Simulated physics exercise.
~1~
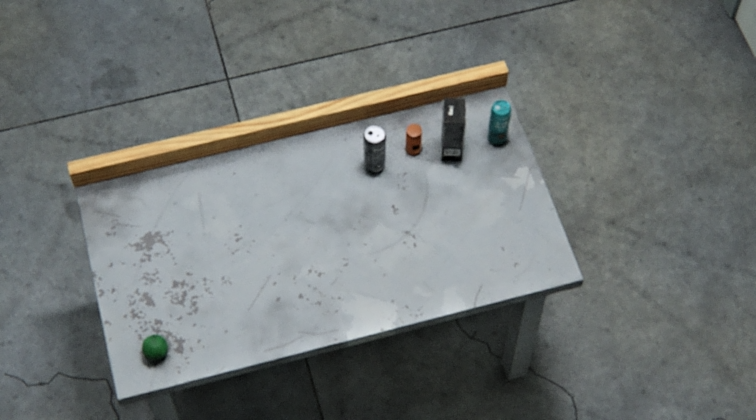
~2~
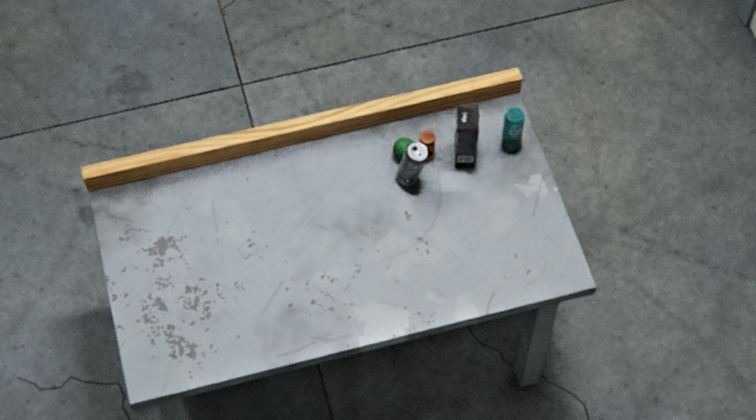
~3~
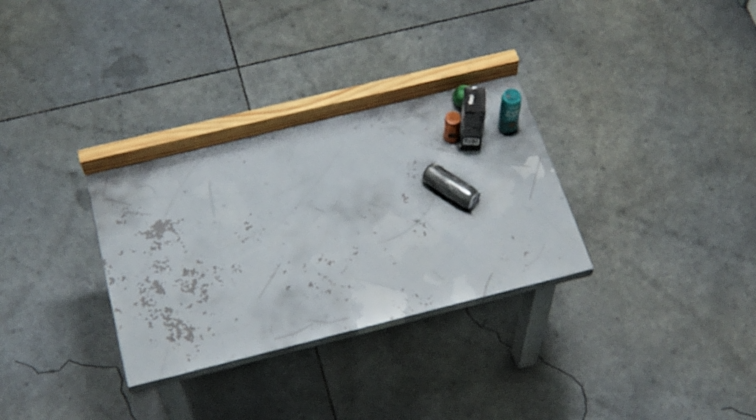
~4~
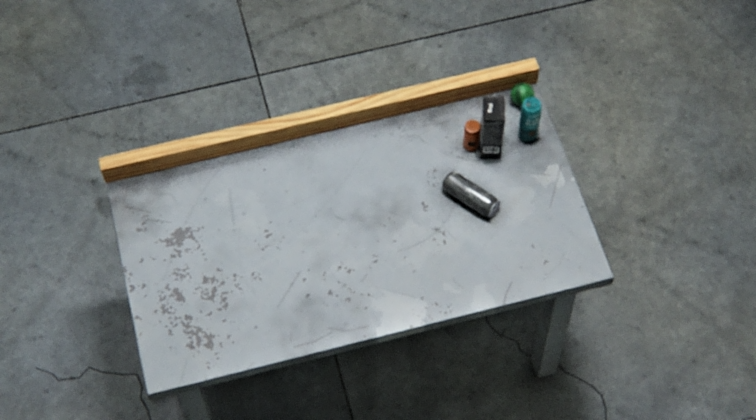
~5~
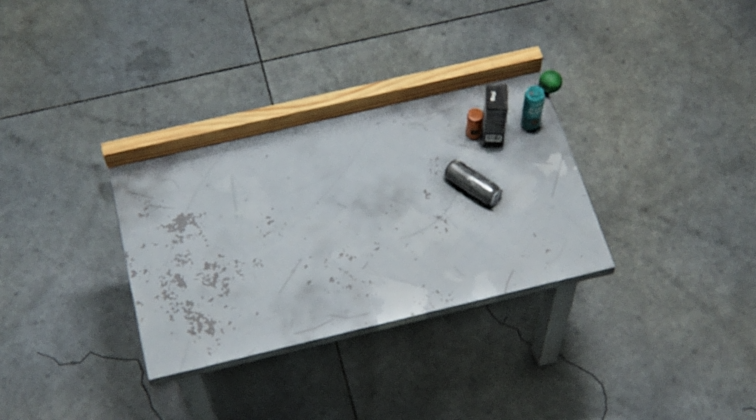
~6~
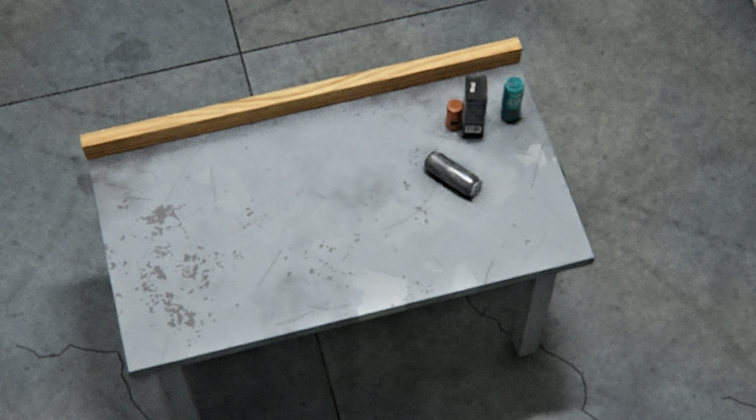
On a scuffed grey table with a wooden rail along the back, a green ball rolled up to the right and knocked over the grey can, then passed behind the black carton and off the far corner, leaving the other items standing.
